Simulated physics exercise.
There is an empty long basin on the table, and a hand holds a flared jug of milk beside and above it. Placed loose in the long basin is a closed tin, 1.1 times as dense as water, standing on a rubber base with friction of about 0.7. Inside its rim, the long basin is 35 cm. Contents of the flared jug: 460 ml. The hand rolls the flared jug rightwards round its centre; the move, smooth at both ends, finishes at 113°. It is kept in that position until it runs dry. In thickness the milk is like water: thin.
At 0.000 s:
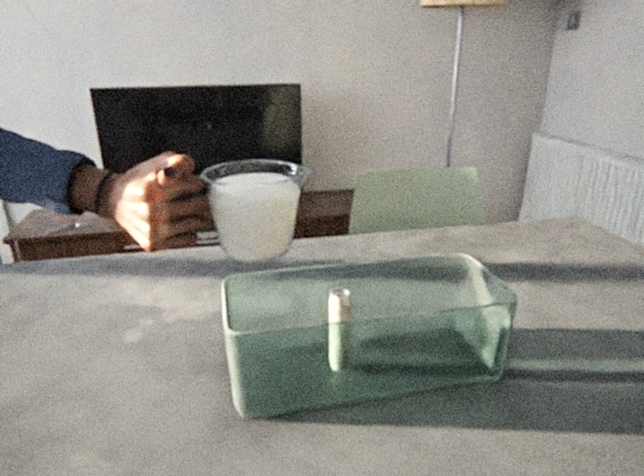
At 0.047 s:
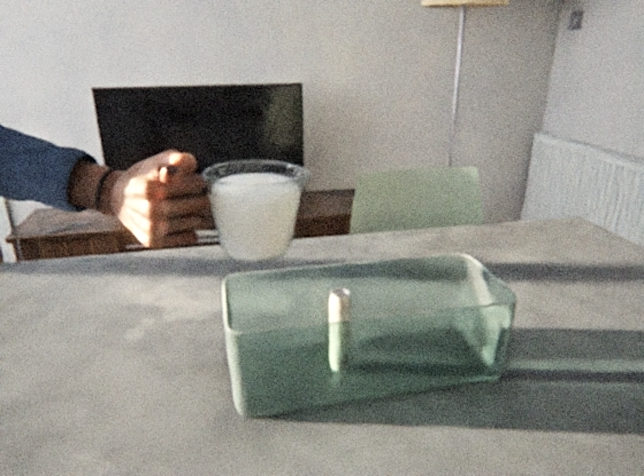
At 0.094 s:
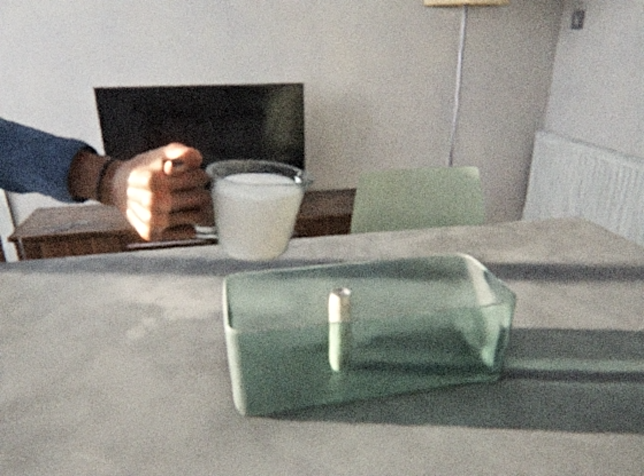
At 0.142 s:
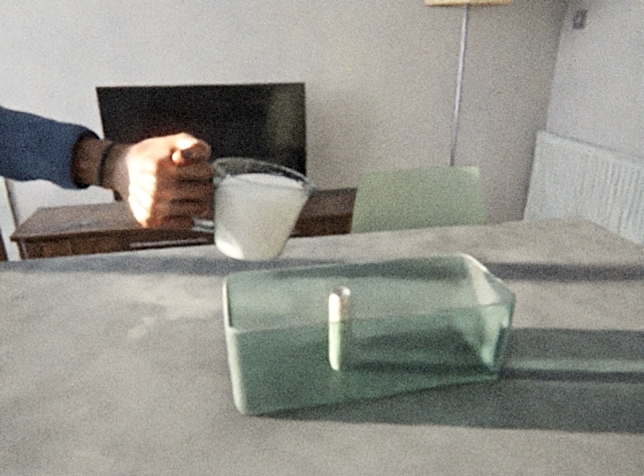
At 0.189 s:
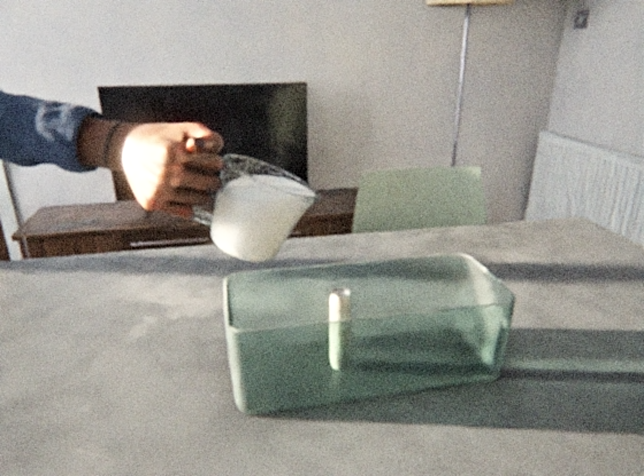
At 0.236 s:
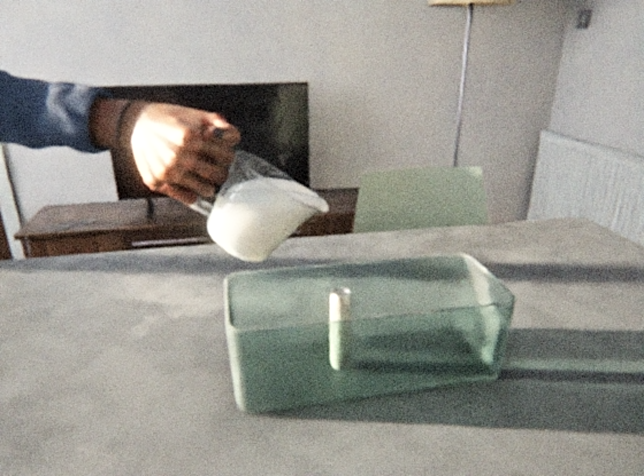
A hand steadily tilting a clear glass jug of milk to the right above a green translucent basin holding a small cylinder.
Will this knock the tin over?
Yes, it is knocked over.
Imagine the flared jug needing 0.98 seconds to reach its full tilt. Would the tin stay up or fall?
Outcome - the tin comes down.
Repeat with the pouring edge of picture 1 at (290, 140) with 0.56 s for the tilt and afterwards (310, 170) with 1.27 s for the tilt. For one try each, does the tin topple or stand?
First it tips over; then it tips over.
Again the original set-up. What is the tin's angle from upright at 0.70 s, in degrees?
The lean is some 0° away from upright.
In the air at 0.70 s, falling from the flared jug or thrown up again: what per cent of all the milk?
Close to 3 per cent.
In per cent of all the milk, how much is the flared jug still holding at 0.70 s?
Share remaining: Approx. 1 %.
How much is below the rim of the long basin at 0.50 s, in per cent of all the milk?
Close to 44 in a hundred.
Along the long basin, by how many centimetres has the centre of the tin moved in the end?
Roughly 9.0 cm.
After 0.50 s the tilt is 103° and 31 per cent is still to pour; the tin stands where it began.
After 0.70 s the tilt is 113° and 1 per cent is still to pour; the tin stands 2 cm from where it began.
After 0.90 s the tilt is 113° and 0 per cent is still to pour; the tin leans 50°.
After 1.12 s the tilt is 113° and 0 per cent is still to pour; the tin lies on its side.
In the end the tin lies on its side.
